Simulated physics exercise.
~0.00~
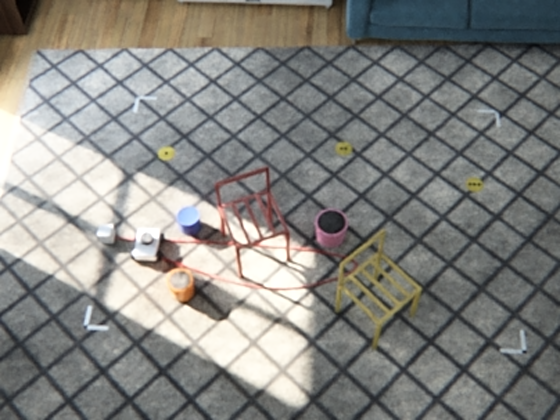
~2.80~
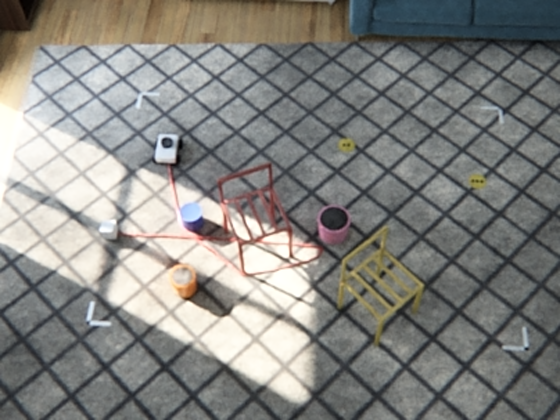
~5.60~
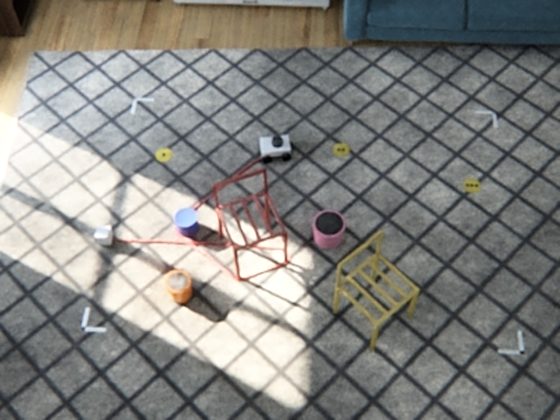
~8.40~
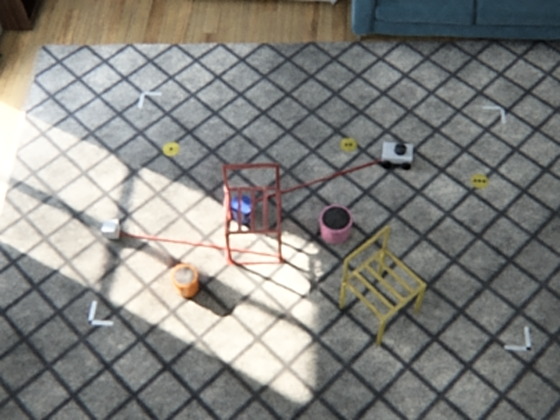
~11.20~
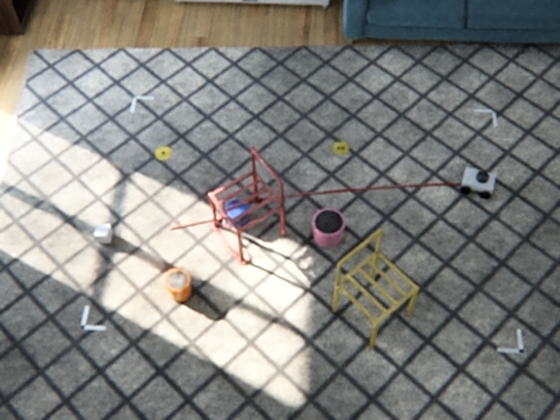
A small cart tows a red lead rightward, shifting the blue bin and red chair.
